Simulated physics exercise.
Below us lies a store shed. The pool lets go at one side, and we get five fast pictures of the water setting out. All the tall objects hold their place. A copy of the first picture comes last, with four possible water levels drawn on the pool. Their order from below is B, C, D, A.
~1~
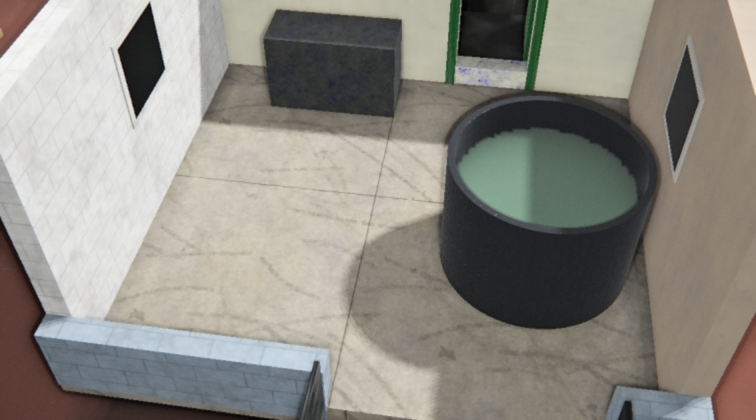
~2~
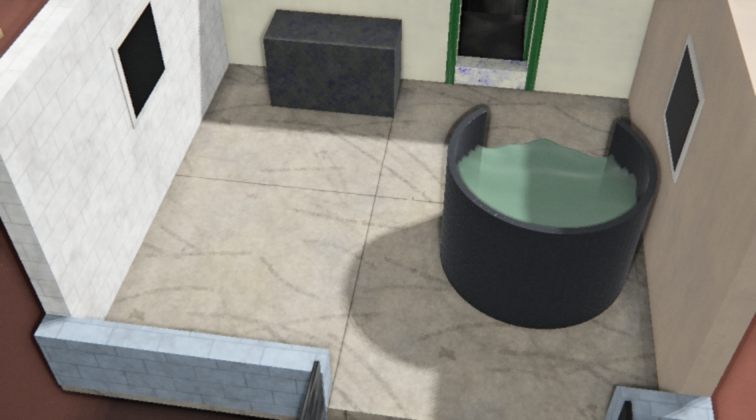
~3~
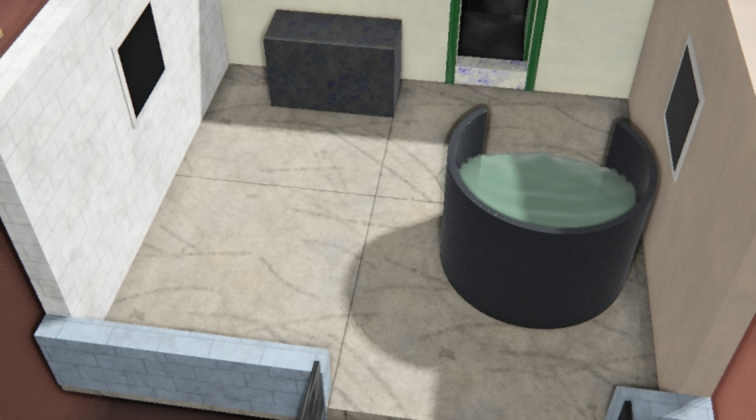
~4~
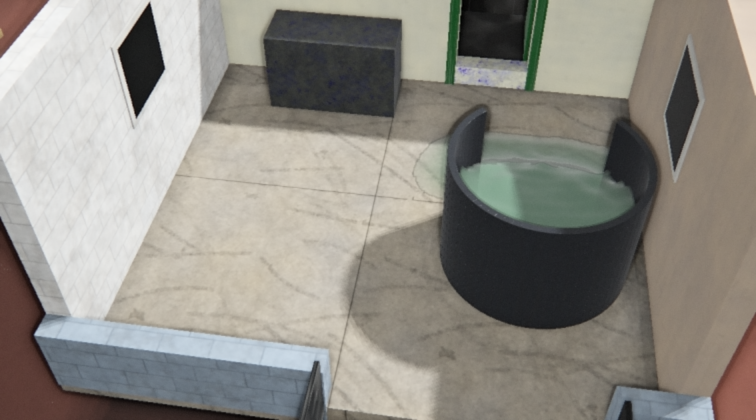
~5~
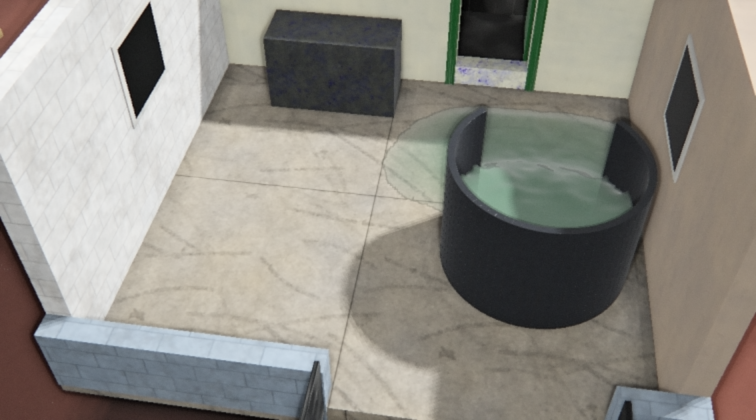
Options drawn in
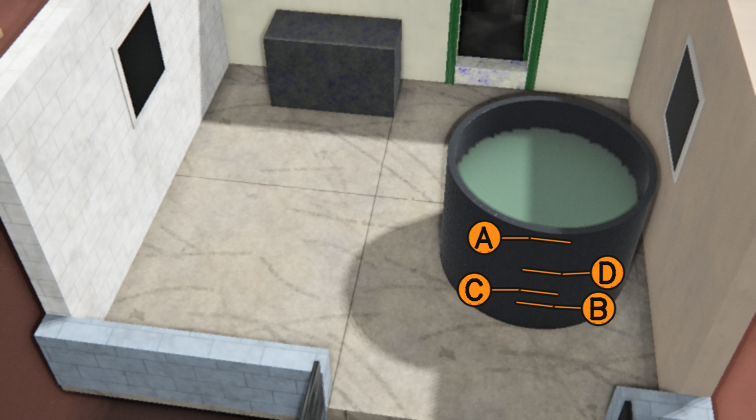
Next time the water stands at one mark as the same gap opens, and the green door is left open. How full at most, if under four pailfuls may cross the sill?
It is C.
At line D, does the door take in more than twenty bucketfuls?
No.
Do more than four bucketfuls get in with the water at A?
Yes.
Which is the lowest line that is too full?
That is line D.
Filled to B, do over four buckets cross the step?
No, that is safe.
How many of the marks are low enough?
Two.
On the marked copy, A at (549, 240); B at (535, 304); C at (538, 292); D at (542, 271); from the bottom up B, C, D, A.
For line A, dozens of bucketfuls pour in.
For line B, nothing gets over.
For line C, a splash gets over, under a bucket.
For line D, about 9 bucketfuls get in.
